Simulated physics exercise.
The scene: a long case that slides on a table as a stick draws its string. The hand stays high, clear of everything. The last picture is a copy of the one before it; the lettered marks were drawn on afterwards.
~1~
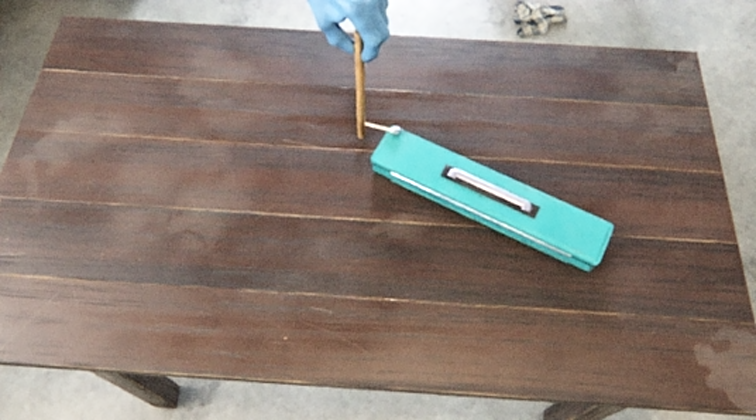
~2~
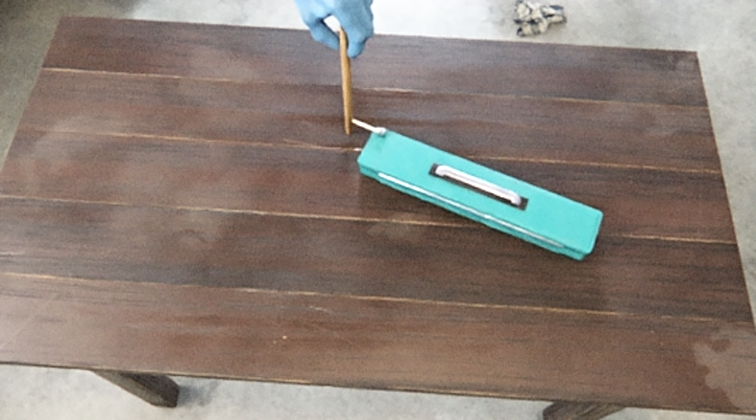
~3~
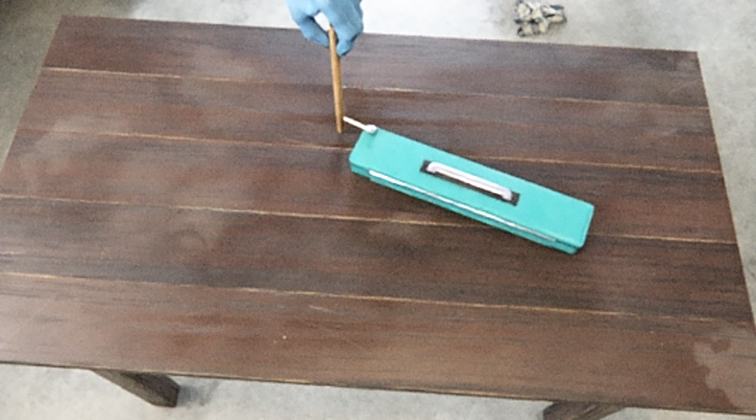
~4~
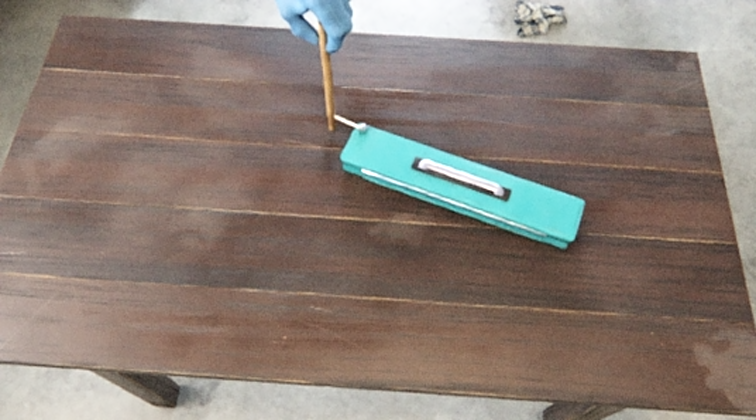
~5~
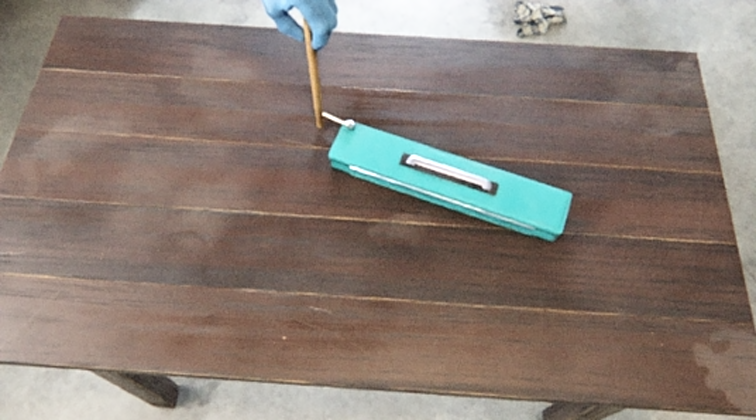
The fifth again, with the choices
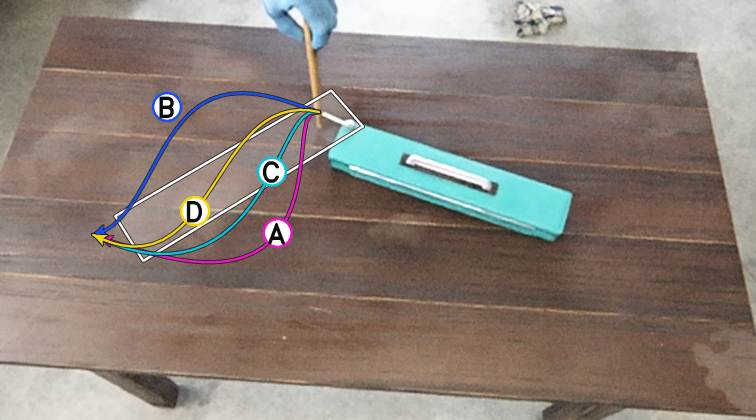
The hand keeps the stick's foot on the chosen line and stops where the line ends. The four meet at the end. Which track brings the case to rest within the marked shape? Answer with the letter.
With B it lies in the marked place.
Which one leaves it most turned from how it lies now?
That is B.
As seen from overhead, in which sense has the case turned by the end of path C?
On that path, anticlockwise.
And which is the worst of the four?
A.
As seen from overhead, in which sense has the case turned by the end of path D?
It turns anticlockwise.
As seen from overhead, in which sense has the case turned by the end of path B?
Anticlockwise.
On the marked copy, A from (319, 112) via (271, 241) to (100, 237); B from (319, 112) via (182, 122) to (93, 235); C from (319, 112) via (239, 220) to (93, 235); D from (319, 112) via (218, 178) to (93, 235); the outline at (244, 170).
Taking B. A third of the way, foot of the stick (221, 98), middle of the case (354, 138).
Two thirds of the way, foot of the stick (155, 166), middle of the case (303, 142).
When it is over, foot of the stick (94, 236), middle of the case (243, 172); it lies in the outline.
As for the rest, A leaves its middle at (255, 229); C leaves its middle at (255, 219); D leaves its middle at (253, 203).
